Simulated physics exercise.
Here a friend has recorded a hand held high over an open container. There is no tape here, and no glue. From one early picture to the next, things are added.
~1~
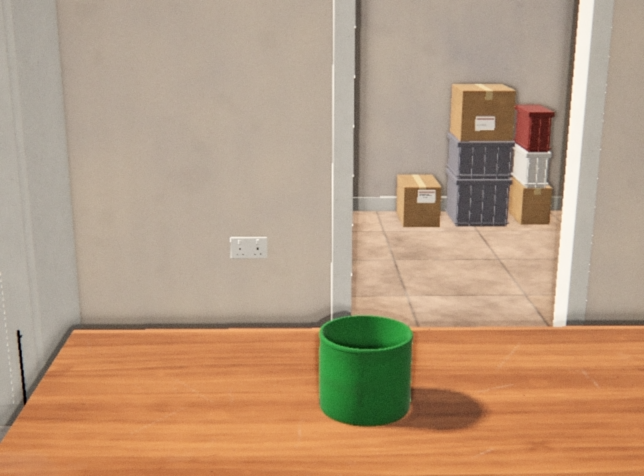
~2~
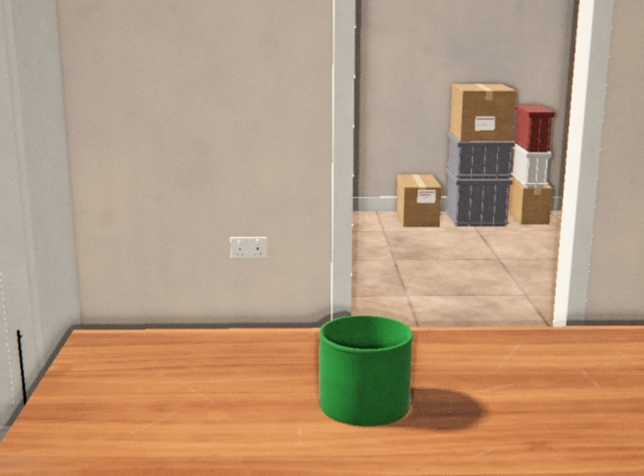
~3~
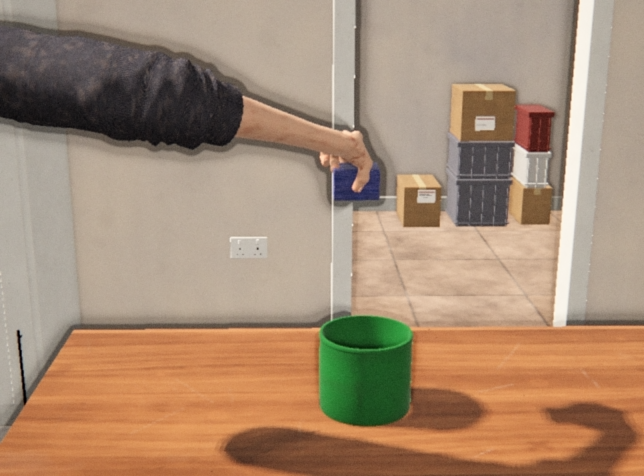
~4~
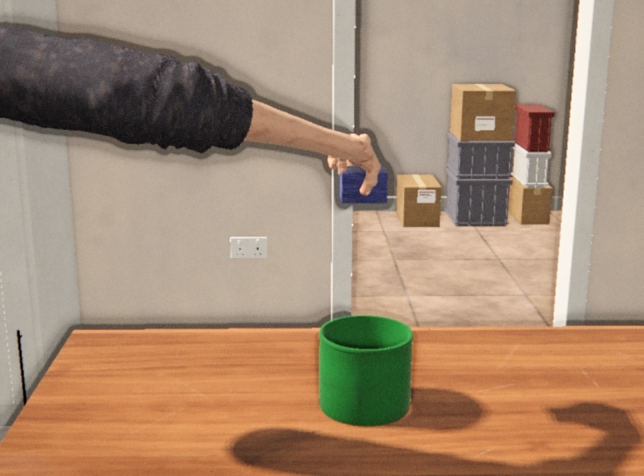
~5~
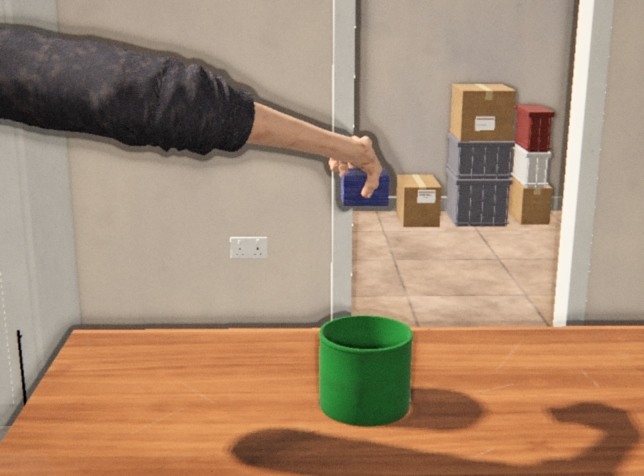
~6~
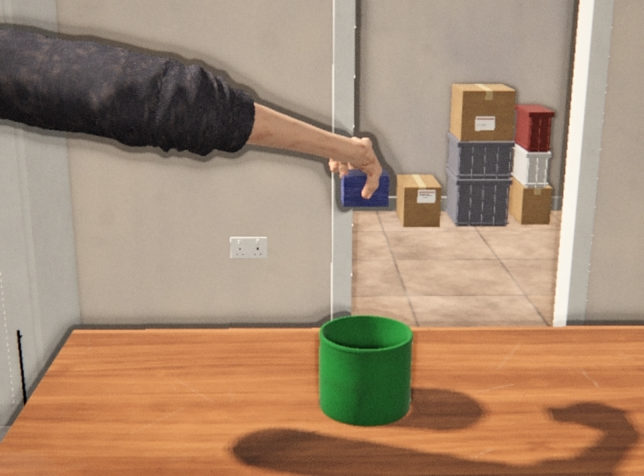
An arm reaches in from the left and holds a blue block above a green bucket.
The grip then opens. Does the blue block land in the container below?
It winds up in.
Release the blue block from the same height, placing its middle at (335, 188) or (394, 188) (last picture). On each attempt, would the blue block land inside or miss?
In that order, it lands inside; goes in.
Then, 0.22 s past the last view, blue block in the air near (363, 276).
Finally, the blue block lands inside, near (361, 388).
